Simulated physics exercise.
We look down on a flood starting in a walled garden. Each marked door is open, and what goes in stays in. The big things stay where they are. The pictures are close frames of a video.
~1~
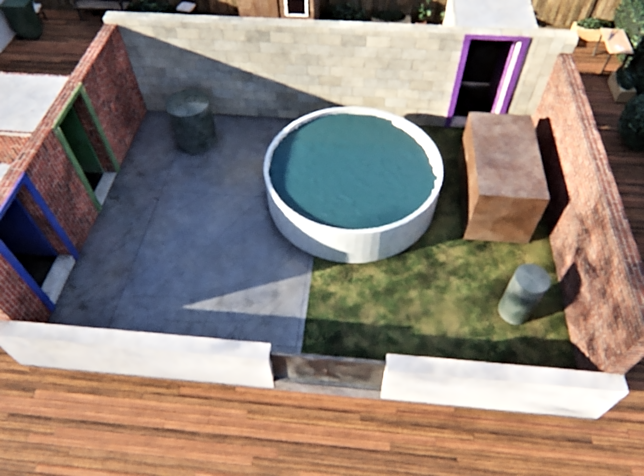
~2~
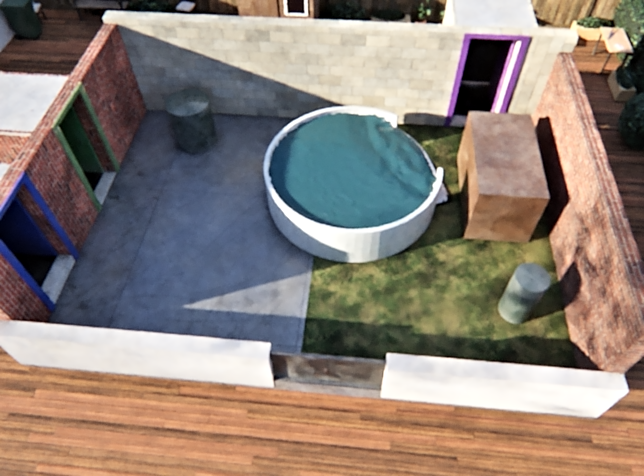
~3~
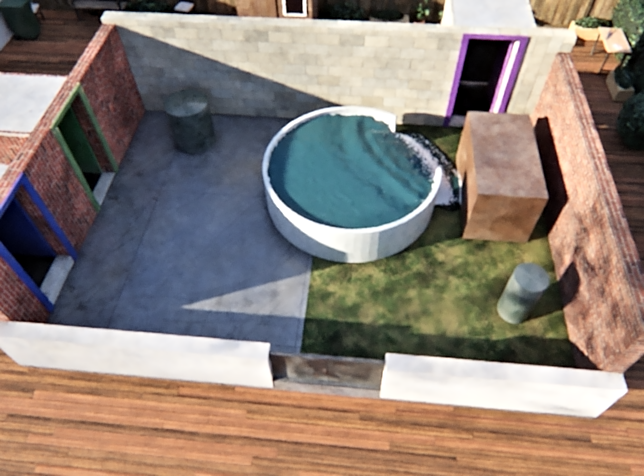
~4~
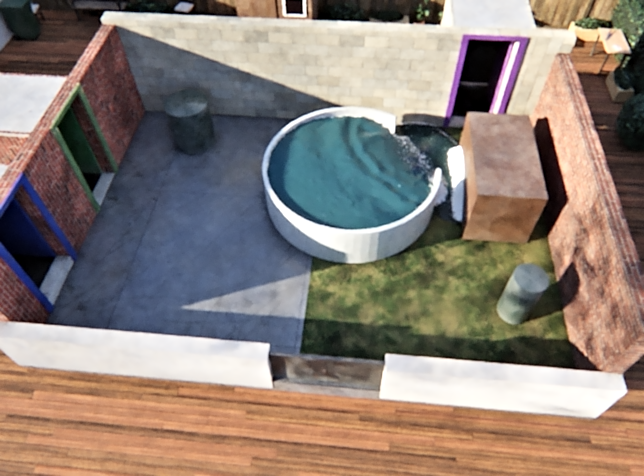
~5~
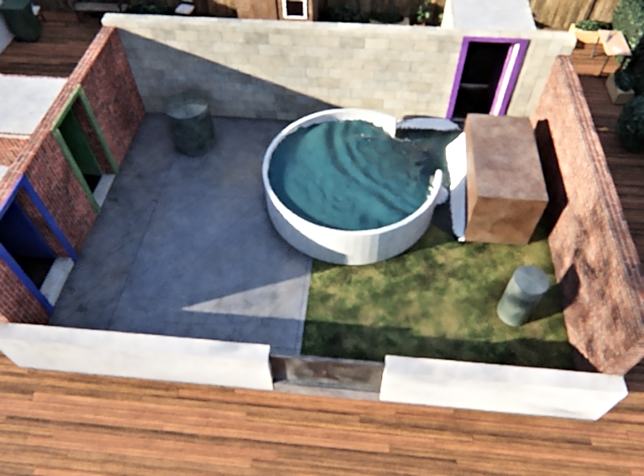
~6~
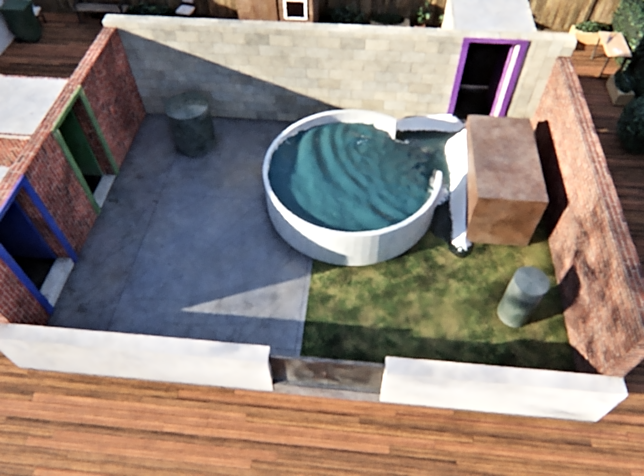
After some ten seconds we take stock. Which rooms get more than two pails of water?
In the end: The green door admits no more than that; the purple door lets in a lot; the blue door admits no more than that.
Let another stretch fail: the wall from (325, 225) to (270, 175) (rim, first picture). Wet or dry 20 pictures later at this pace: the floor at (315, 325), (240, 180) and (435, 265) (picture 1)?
As listed: Awash, dry, dry.
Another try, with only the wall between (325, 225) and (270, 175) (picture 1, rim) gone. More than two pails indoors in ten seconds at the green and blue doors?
My reading: Green floods, blue lets more in.
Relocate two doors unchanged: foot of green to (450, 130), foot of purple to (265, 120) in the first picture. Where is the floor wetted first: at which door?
The green door.
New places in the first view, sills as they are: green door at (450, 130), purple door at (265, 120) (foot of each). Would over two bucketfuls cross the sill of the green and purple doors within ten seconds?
Then: Green is over; purple lets less in.
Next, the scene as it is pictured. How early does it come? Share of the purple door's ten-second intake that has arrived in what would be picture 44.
Some 85 per cent.
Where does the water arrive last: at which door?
Last comes the one in blue.
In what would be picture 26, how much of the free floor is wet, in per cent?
About 55 per cent.
A moment on, water covers 15 % of the floor; the green door not reached, the purple door far over two buckets in, the blue door not reached.
Next, water covers 25 % of the floor; the green door not reached, the purple door far over two buckets in, the blue door not reached.
Then, water covers 55 % of the floor; the green door not reached, the purple door far over two buckets in, the blue door not reached.
Later, water covers 85 % of the floor; the green door under two buckets in, the purple door far over two buckets in, the blue door wet at the sill, nothing in.
In the end, water covers 100 % of the floor; the green door under two buckets in, the purple door far over two buckets in, the blue door wet at the sill, nothing in.
